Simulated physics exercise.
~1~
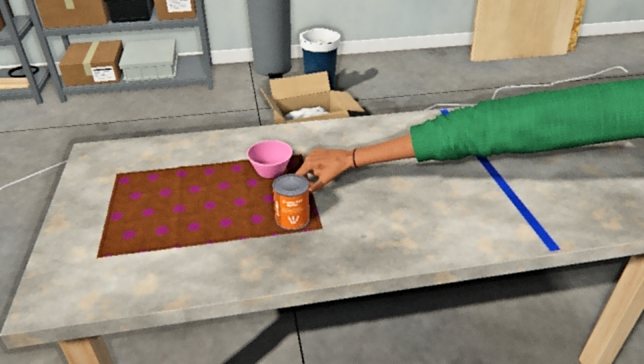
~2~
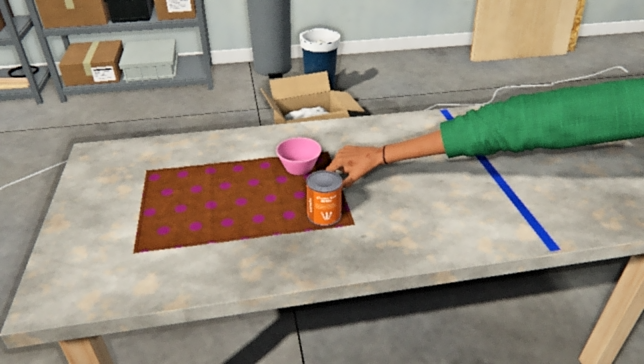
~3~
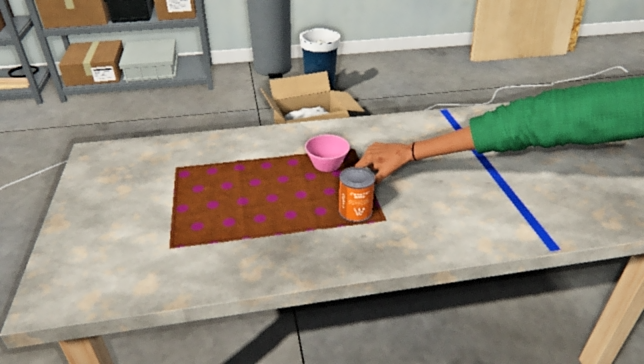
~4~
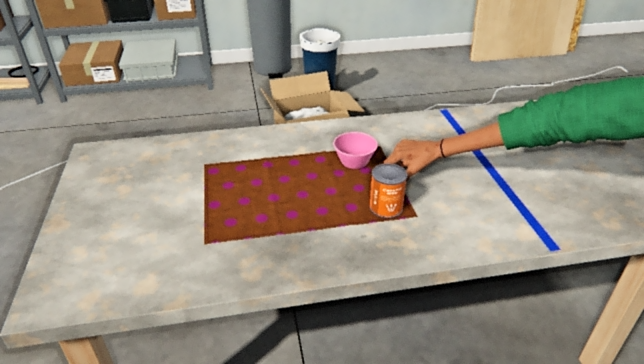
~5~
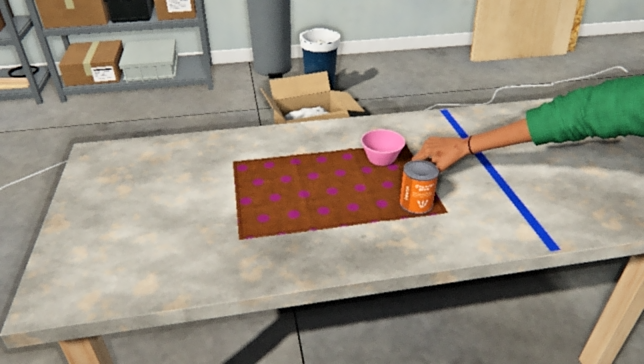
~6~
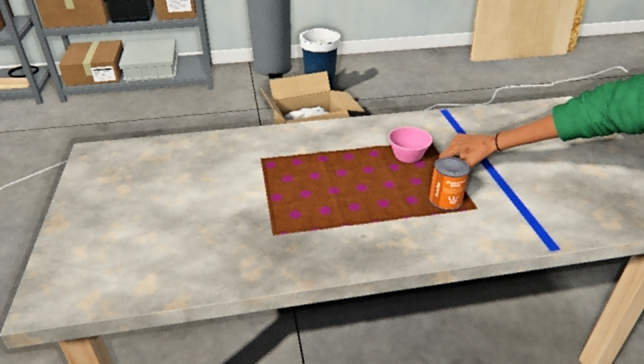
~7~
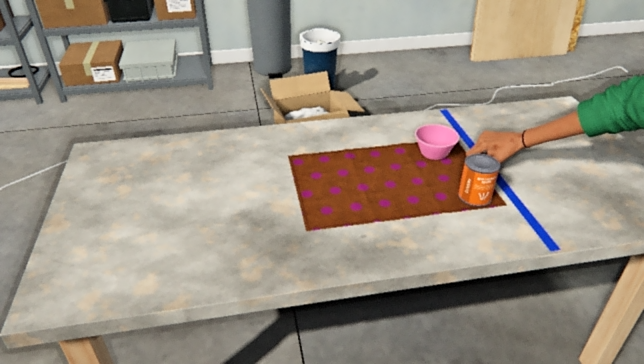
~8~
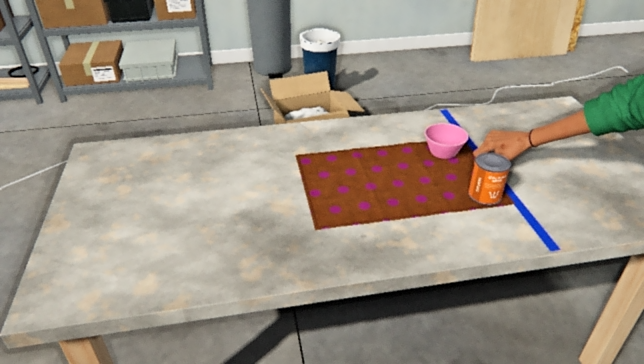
In a workshop seen from slightly above, a pale mottled workbench stands before grey shelving, with an open cardboard box and a bin behind it. A brown table runner with magenta spots lies left of a blue strip of tape, carrying a pink bowl near its back right corner and an orange tin closer to the front. A hand in a green sleeve, reaching in from the right, draws the runner steadily rightward, and both objects ride along. The runner's right hem reaches the tape, where the bowl and upright tin remain on the cloth.
